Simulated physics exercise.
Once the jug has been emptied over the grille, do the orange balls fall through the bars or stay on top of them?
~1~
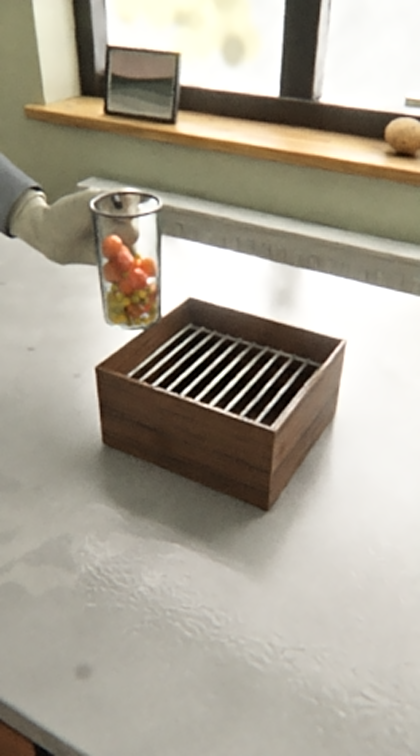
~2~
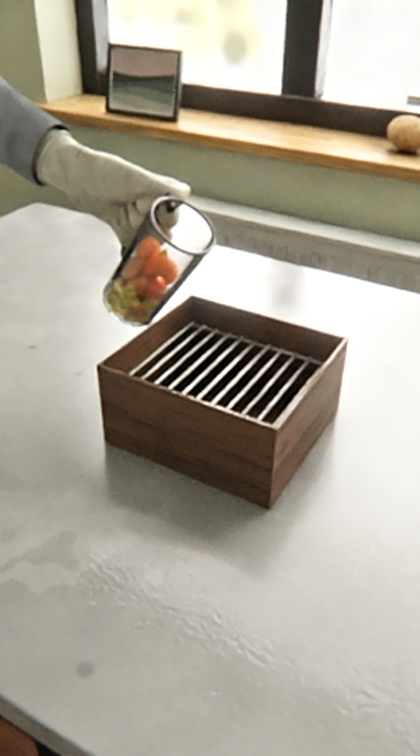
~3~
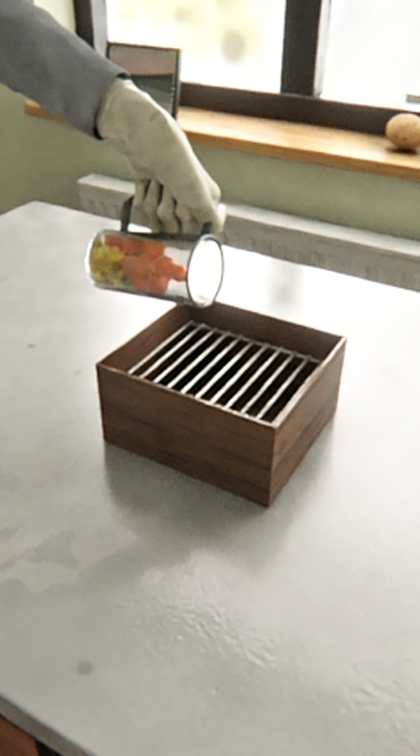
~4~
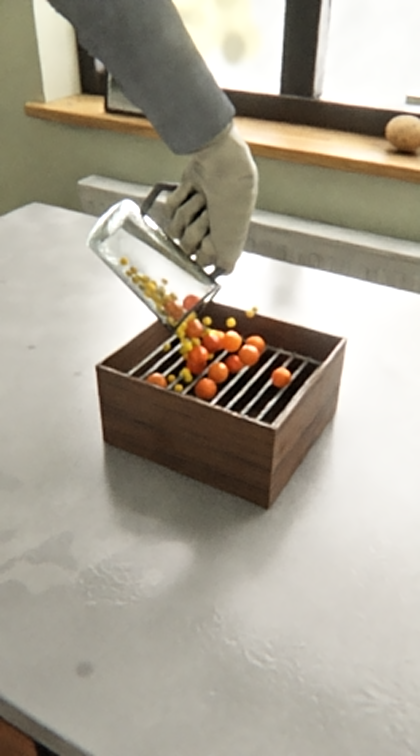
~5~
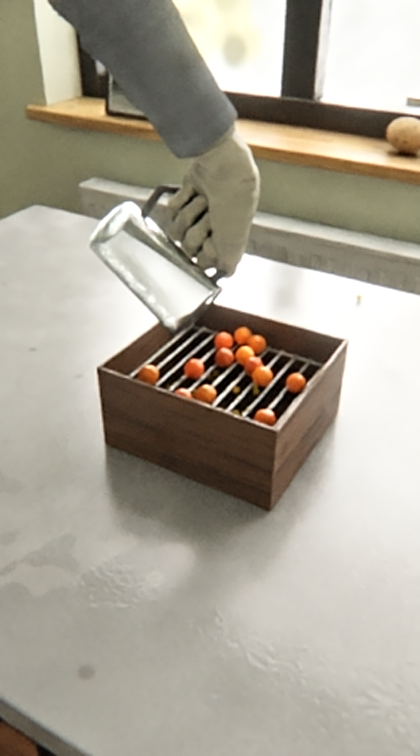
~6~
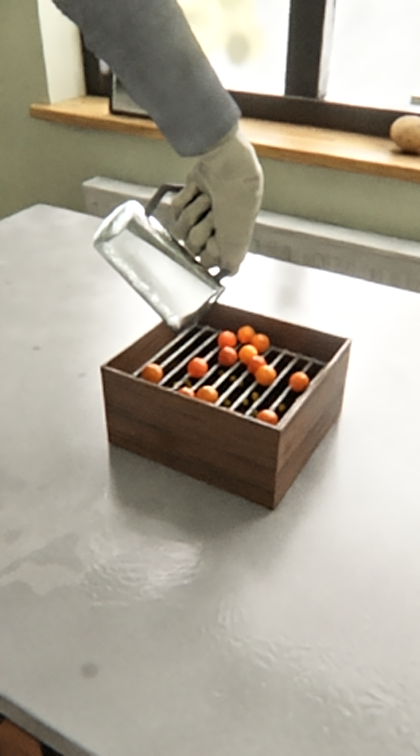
The orange balls stay on top of the bars, while the smaller yellow bits end up below.
